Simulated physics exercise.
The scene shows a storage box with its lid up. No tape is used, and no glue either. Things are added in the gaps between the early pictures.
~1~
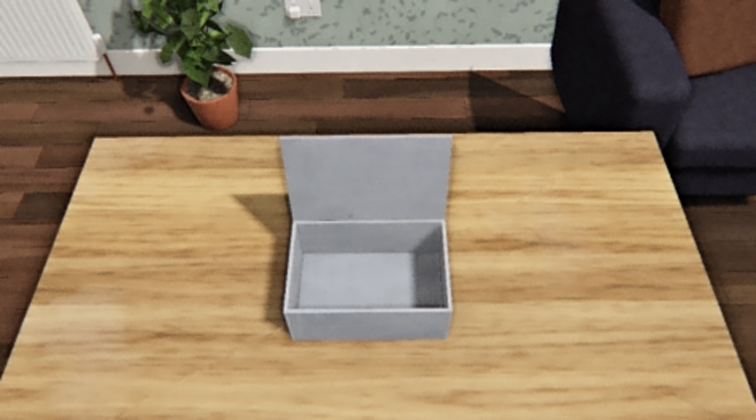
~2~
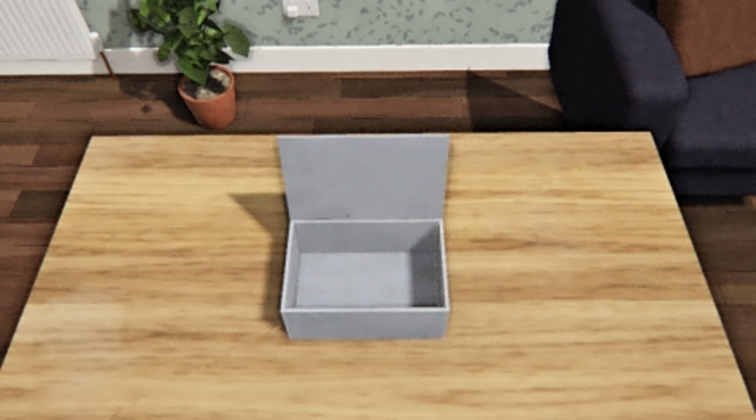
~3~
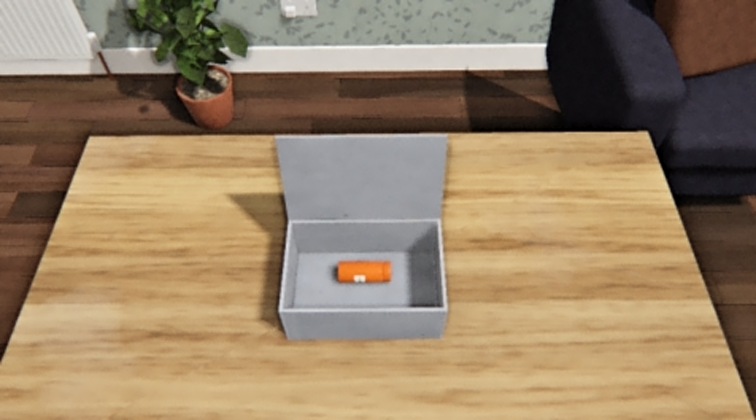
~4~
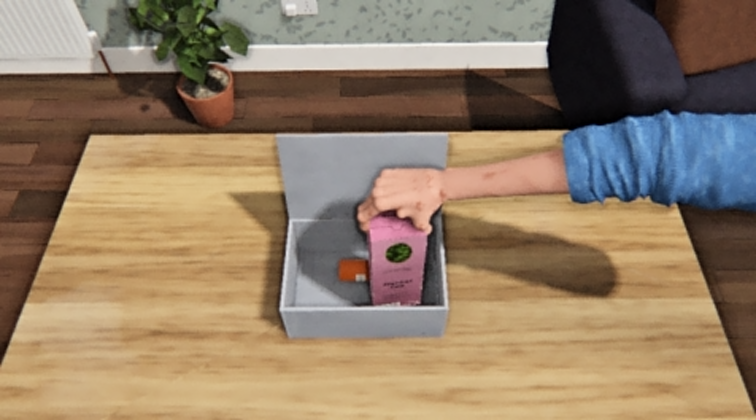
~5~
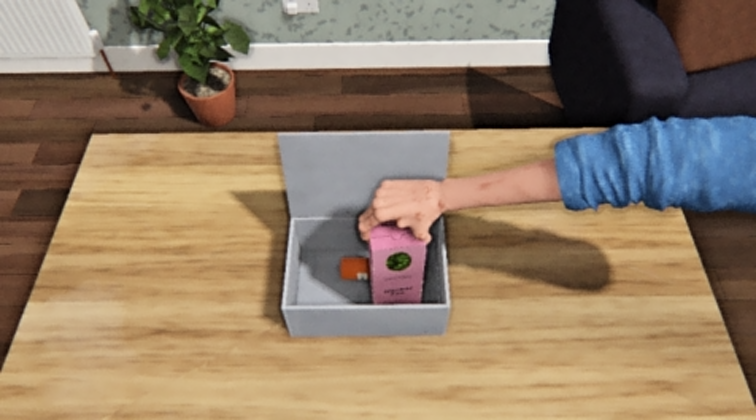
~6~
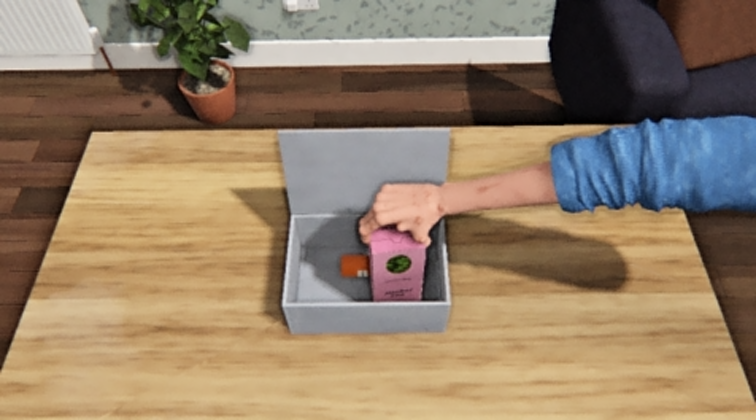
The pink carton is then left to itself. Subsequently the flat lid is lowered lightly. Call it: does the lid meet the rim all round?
No, the lid is held open.
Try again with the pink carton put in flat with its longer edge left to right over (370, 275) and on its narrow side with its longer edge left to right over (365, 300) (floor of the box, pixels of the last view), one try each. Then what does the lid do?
Try one: Lid down; try two: Lid down.
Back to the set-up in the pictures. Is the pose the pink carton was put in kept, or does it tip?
In the end, it keeps its orientation.
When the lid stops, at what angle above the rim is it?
Lid angle from rim - close to 55°.
Then, 1.10 s after the last picture, lid starting down.
Then, 1.50 s after the last picture, lid 66° above the rim.
At rest, lid 55° above the rim; both in place. Seen from the same camera at the end, pink carton near (396, 269).
